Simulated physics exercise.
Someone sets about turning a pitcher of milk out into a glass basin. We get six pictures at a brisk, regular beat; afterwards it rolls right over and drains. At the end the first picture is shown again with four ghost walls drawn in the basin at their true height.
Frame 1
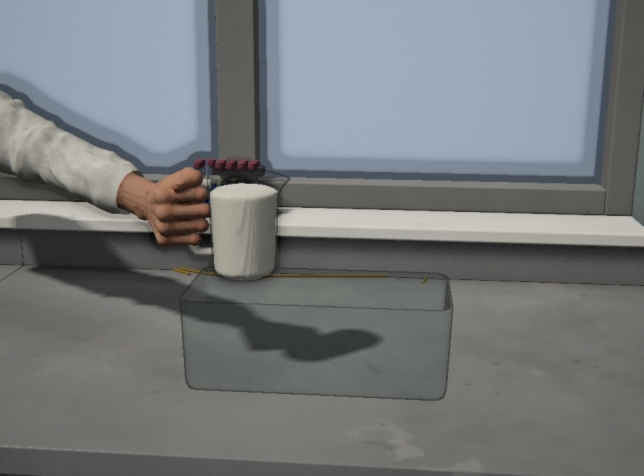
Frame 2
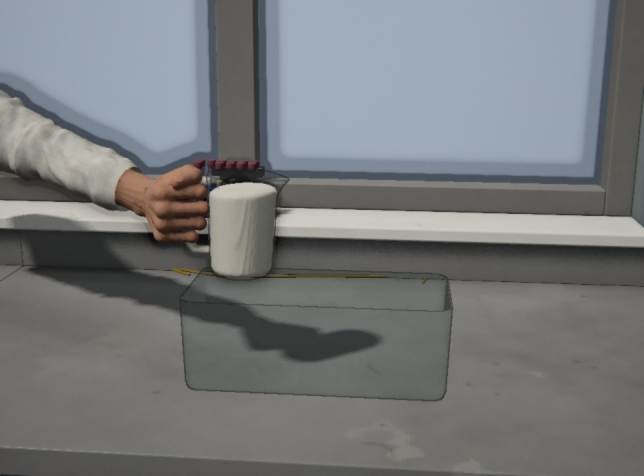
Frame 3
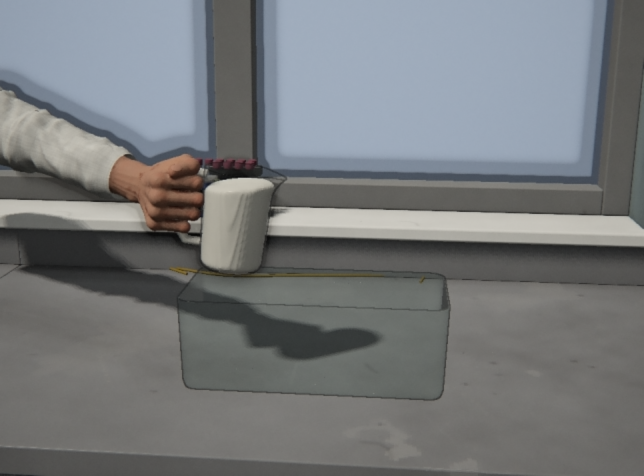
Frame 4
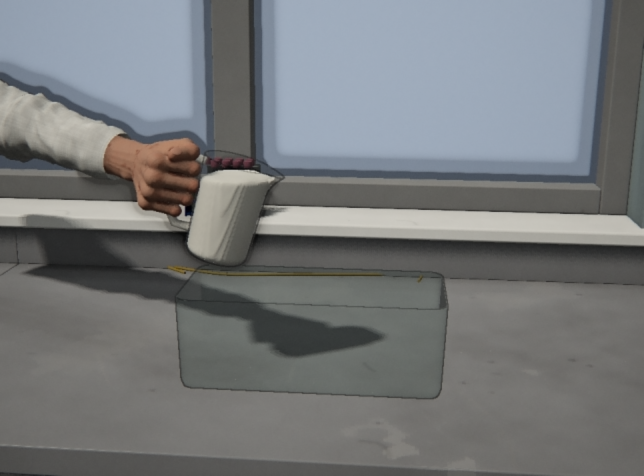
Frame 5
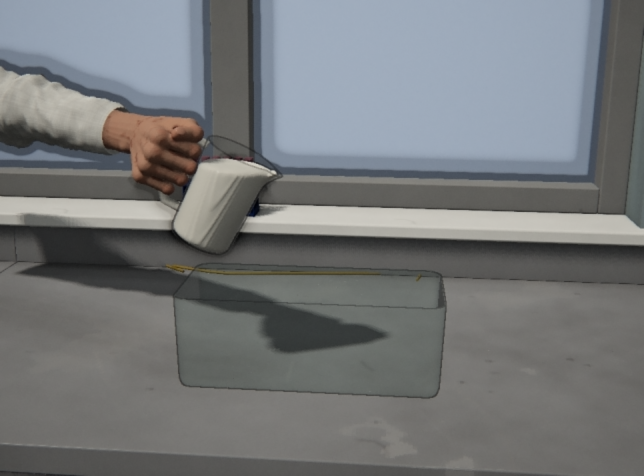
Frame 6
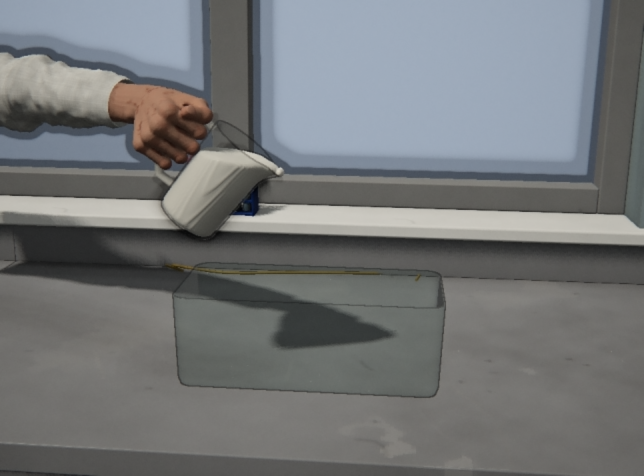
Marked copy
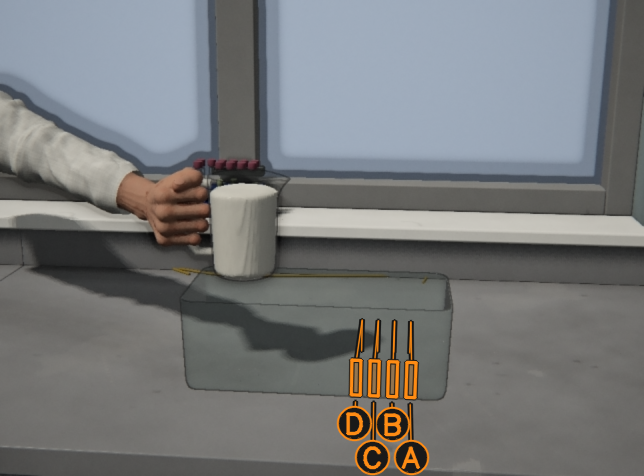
A hand in a pale sleeve held a whitish pitcher above a clear glass basin by a window, then gradually tilted it to the right until its spout leaned over the basin.
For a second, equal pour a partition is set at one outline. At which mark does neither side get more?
It is C.
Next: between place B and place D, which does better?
That is place D.
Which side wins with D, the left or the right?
The right side.
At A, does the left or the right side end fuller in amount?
The left side.
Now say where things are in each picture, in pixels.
The first frame shows upright, lip at (289, 179); basin from (186, 386) to (446, 398); nothing has left yet.
The second frame shows upright, lip at (288, 179); nothing has left yet.
The third frame shows tipped about 7°, lip at (286, 178); nothing has left yet.
The fourth frame shows tipped about 15°, lip at (283, 177); nothing has left yet.
The fifth frame shows tipped about 26°, lip at (281, 176); nothing has left yet.
The sixth frame shows tipped about 39°, lip at (280, 175); milk is over the lip, down to (280, 175).
On the marked copy, A at (410, 404); B at (391, 403); C at (373, 402); D at (355, 401).
With A, about 92 % ends left of the wall and 4 % right of it; 5 % is lost outside.
With B, about 87 % ends left of the wall and 10 % right of it; 3 % is lost outside.
With C, about 56 % ends left of the wall and 41 % right of it; 3 % is lost outside.
With D, about 23 % ends left of the wall and 74 % right of it; 3 % is lost outside.
